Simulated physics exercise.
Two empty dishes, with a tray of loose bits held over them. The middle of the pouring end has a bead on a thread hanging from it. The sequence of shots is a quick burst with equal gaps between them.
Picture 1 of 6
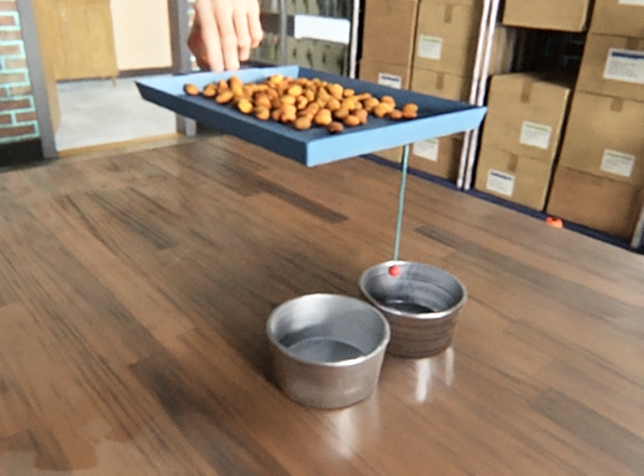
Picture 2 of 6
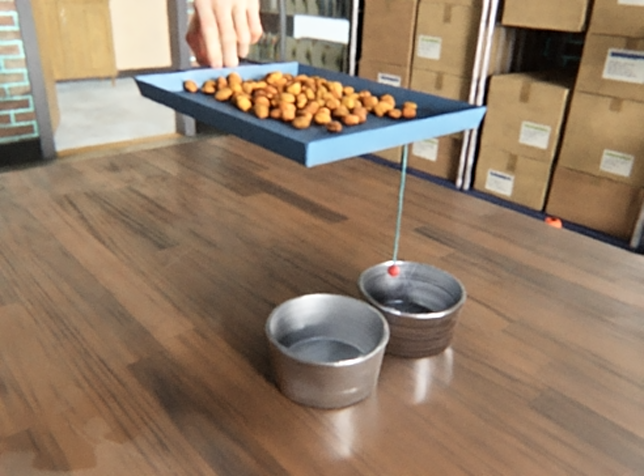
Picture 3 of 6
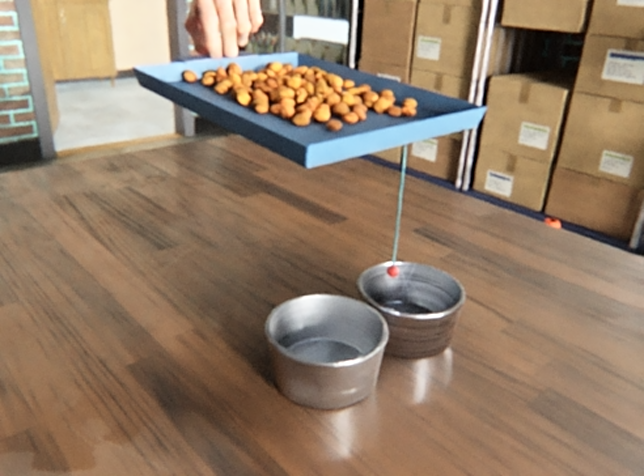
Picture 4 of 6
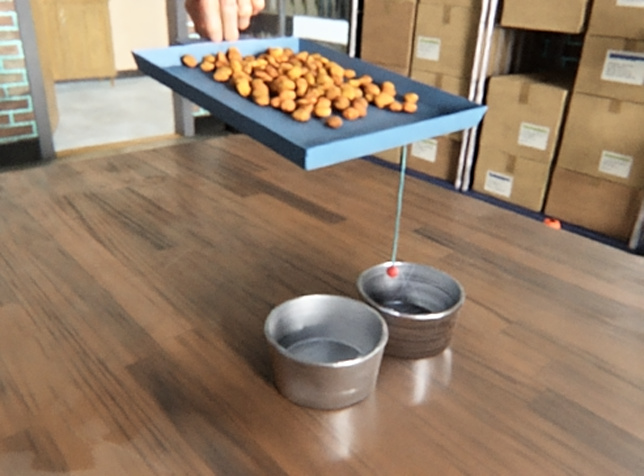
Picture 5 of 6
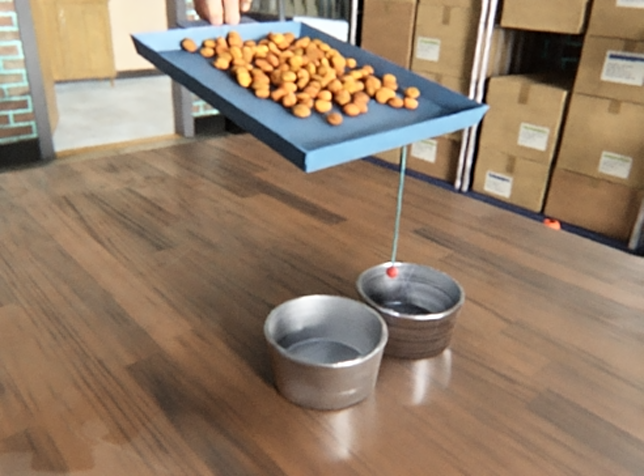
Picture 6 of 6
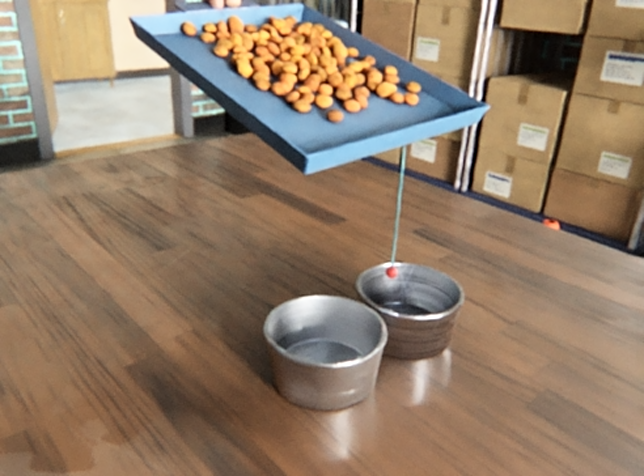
In this clip, a hand at the far side of a blue tray of brown kibble raises that side, steepening the tray's slant above two empty metal dishes, while a red bead hangs on a thread from the near edge.
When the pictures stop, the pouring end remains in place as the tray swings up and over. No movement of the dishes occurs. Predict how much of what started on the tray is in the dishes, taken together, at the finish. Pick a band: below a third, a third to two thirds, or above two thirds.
Taken together, the dishes hold a third to two thirds.
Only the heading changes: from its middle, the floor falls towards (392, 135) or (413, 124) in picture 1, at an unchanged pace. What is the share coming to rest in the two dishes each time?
The first try gives close to 20 percent; the next gives 10 percent.
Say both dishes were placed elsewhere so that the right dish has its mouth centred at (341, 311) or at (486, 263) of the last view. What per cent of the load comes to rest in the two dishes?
First placement: 30 per cent; second placement: 30 per cent.
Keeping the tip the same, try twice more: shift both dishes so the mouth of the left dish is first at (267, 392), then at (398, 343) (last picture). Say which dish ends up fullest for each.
First try: The dish on the right-hand side; second try: The dish on the left-hand side.
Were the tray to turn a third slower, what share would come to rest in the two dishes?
Estimated share: Some 50%.
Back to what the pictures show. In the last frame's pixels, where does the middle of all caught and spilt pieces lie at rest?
Roughly at pixel (366, 376).
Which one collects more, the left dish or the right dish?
More ends up in the one on the left.
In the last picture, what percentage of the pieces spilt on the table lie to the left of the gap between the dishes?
Close to 10 per cent.
Just after the last frame, tray tipped steeply; almost all on the tray; about a tenth in the air.
A moment on, tray tipped right over; roughly a third on the tray; roughly a quarter in the left dish; about a tenth in the right dish; roughly a quarter outside both; about a tenth in the air.
Further on, tray tipped past a quarter turn; roughly a third in the left dish; about a tenth in the right dish; roughly half outside both.
When it is over, tray tipped past a quarter turn; roughly a third in the left dish; about a tenth in the right dish; roughly half outside both.
